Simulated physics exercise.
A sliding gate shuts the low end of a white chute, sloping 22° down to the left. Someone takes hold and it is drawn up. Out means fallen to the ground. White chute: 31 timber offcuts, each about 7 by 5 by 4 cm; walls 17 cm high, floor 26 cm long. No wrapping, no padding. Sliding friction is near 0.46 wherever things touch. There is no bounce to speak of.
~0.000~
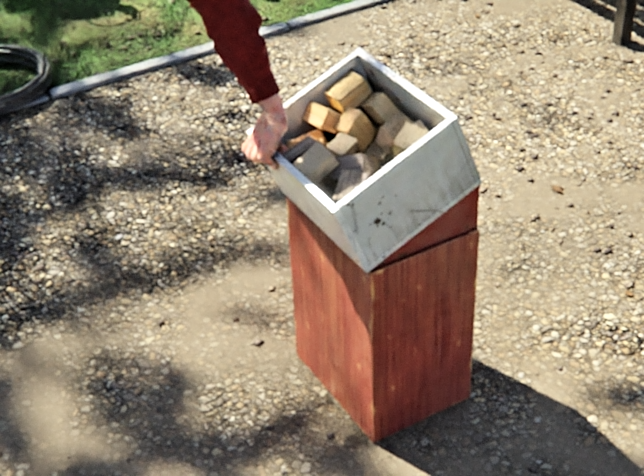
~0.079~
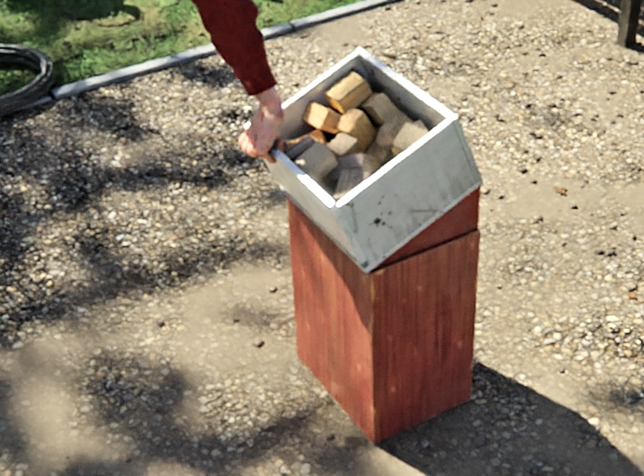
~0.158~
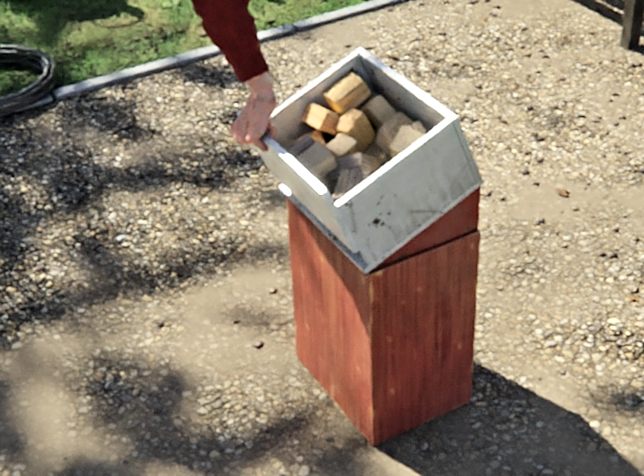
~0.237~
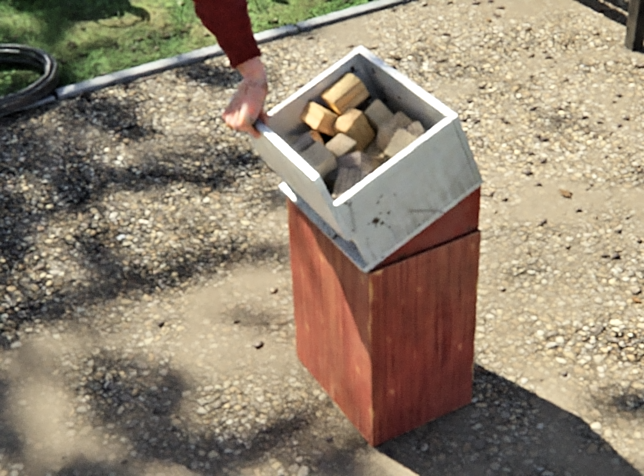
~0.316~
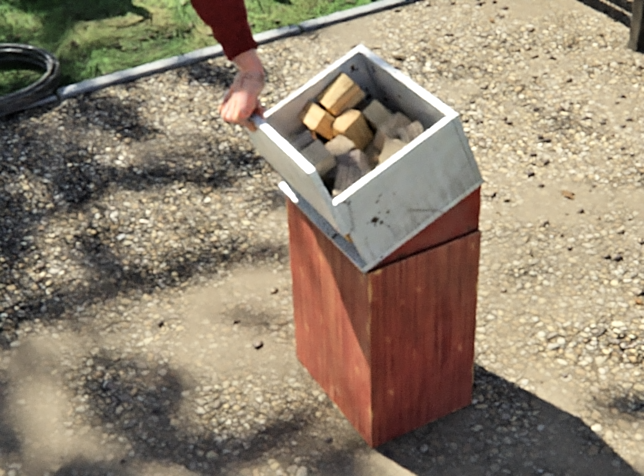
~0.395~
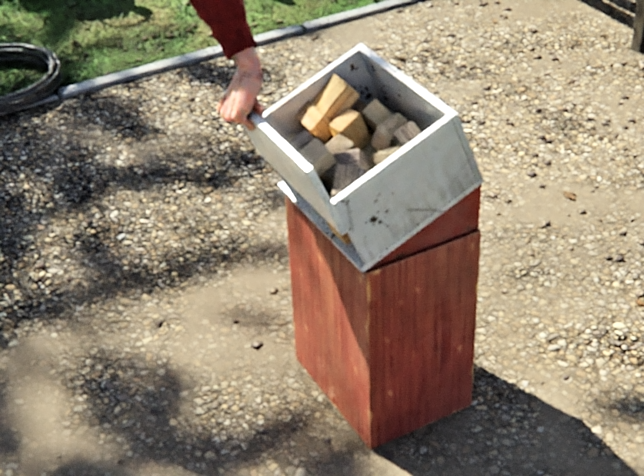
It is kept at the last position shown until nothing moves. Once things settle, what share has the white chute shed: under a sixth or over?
Out of the white chute go under a sixth of the timber offcuts.
After 0.80 s, the white chute has all 31.
After 1.30 s, the white chute has all 31.
After 2.01 s, the white chute is down by 1 of 31.
Outcome (at 2.91 s), the white chute is down by 1 of 31. Asked share, 1 of 31, 3 per cent.
